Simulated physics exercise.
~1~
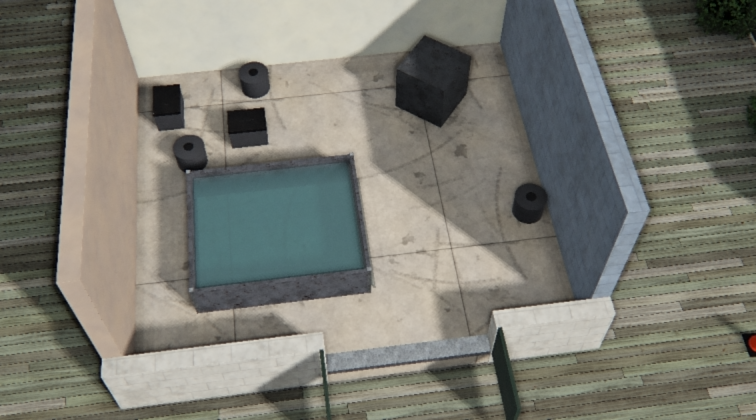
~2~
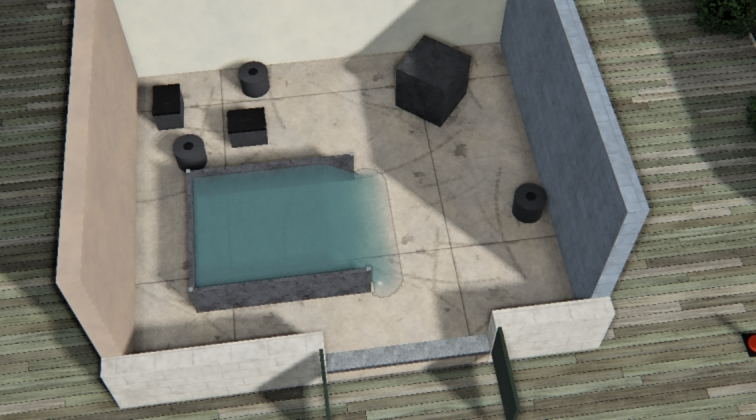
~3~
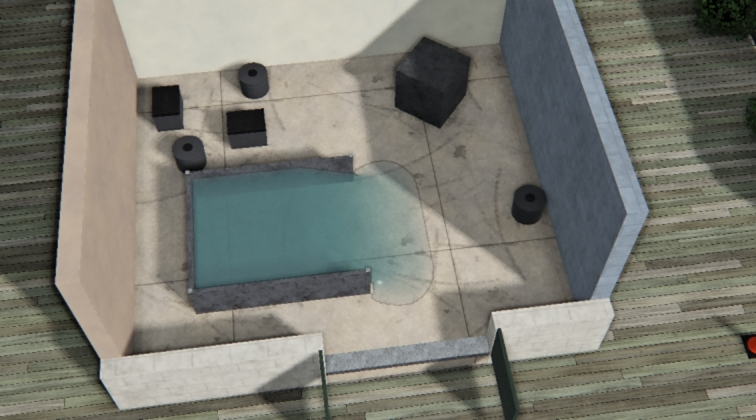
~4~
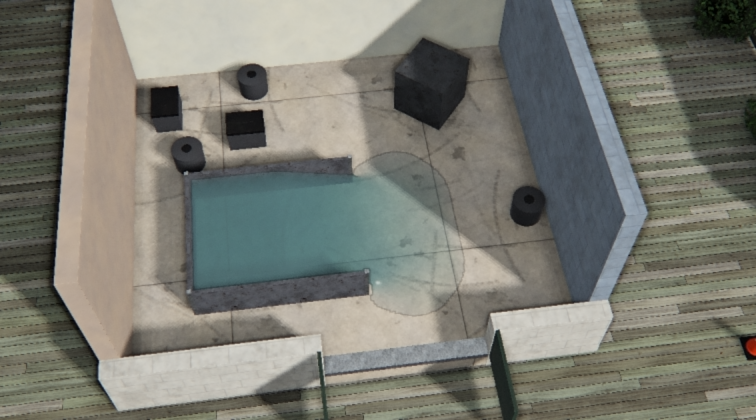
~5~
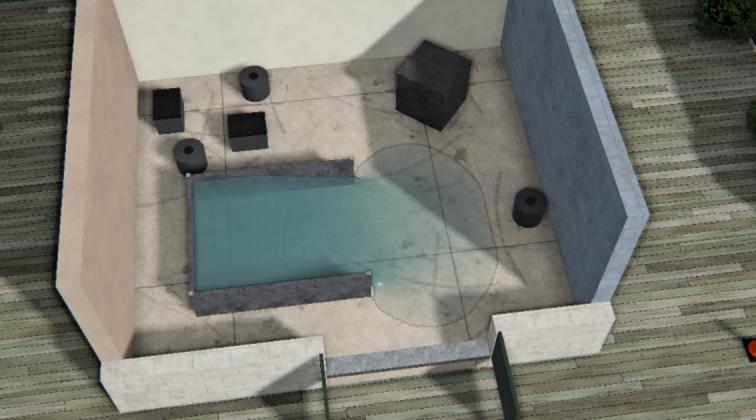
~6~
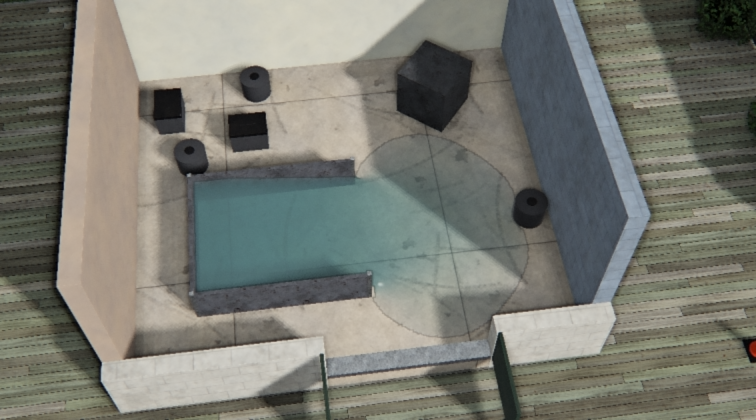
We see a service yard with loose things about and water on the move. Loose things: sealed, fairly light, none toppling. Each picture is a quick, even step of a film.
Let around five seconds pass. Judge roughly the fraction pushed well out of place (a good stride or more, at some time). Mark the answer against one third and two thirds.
Fewer than a third of them.
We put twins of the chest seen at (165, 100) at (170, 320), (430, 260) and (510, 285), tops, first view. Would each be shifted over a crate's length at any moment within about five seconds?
One by one: Hardly budges; knocked well away; knocked well away.
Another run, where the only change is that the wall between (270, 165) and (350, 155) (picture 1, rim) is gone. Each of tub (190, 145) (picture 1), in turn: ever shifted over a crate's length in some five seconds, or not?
Answer: Distance not reached.
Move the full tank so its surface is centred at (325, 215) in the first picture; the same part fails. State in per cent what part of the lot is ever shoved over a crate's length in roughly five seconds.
I make it 20 per cent.
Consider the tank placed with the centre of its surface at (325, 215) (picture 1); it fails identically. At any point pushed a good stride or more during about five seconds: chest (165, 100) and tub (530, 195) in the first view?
Respectively: Lacked the distance and got displaced that much.
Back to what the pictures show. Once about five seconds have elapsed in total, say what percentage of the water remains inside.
Close to 92 per cent.
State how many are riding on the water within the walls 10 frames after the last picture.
The total is 1.
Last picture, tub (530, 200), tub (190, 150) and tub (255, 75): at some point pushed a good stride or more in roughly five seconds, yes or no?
Item one gets that far, item two never gets that far, item three never gets that far.
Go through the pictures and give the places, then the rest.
A chest at (246, 120) rests on the ground; a tub at (189, 147) rests on the ground; 0 of 5 have shifted, in the first frame.
A chest at (246, 119), on the bottom; a tub at (188, 146) rests on the ground; 0 of 5 have shifted, in the second frame.
A chest at (246, 120), on the bottom; a tub at (188, 148) rests on the ground; 0 of 5 have shifted, in the third frame.
A chest at (245, 122) rests on the ground; a tub at (187, 149) rests on the ground; 0 of 5 have shifted, in the fourth frame.
A chest at (247, 123) rests on the ground; a tub at (189, 150), on the bottom; 0 of 5 have shifted, in the fifth frame.
A chest at (247, 124) rests on the ground; a tub at (189, 151), on the bottom; 0 of 5 have shifted, in the sixth frame.
A moment on, 0 of 5 are well off their spots; 0 afloat.
Next, 0 of 5 are well off their spots; 1 afloat.
Later, 1 of 5 are well off their spots; 1 afloat.
In the end, 1 of 5 are well off their spots, and 1 have been at some point; 1 afloat.
